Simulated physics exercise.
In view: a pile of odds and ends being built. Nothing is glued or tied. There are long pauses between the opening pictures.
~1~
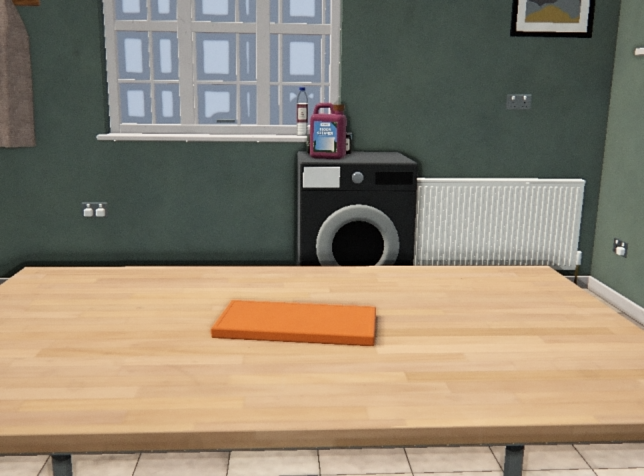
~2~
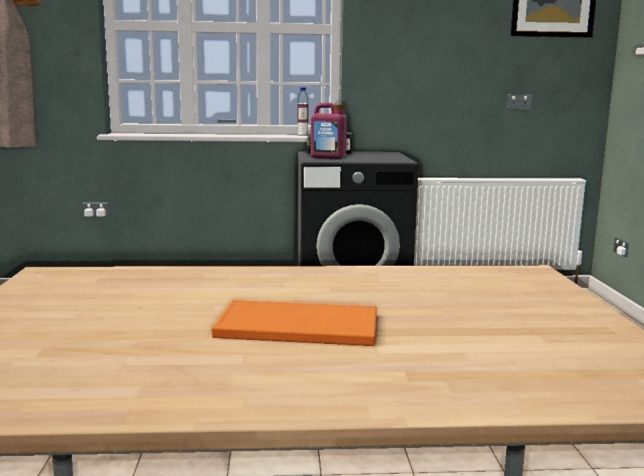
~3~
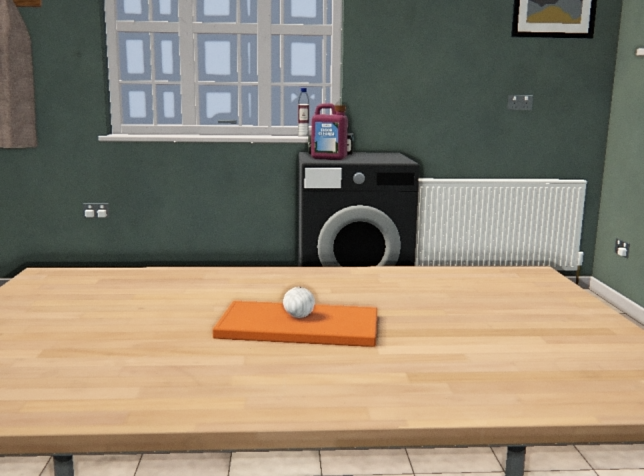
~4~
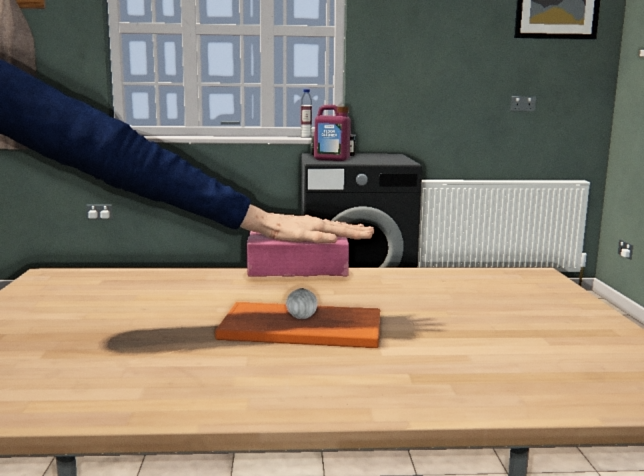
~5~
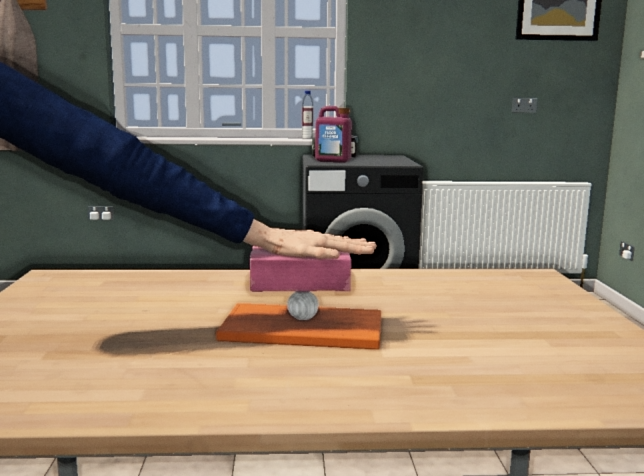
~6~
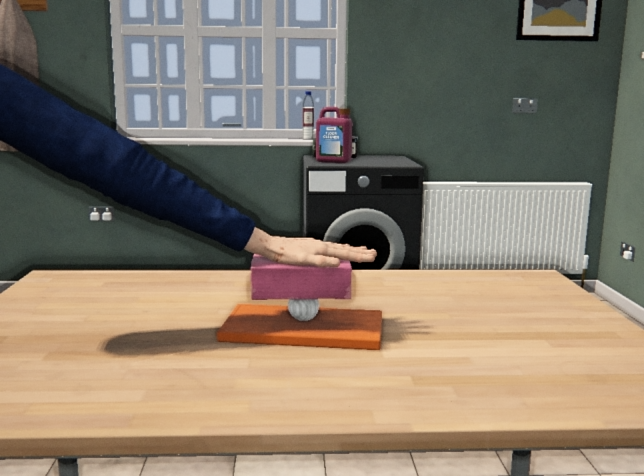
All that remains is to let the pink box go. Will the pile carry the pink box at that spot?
Here the pile gives way.
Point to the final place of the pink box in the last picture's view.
Around (273, 282).
Then, 0.40 s on from there, pink box turned 31° from how it was put near (290, 278).
Then, 0.70 s on from there, pink box turned 33° from how it was put near (281, 280).
In the end, moved from the start, pink box; the other 2 unmoved. At the end, from the last picture's camera, pink box near (273, 282). The pile loses its balance.
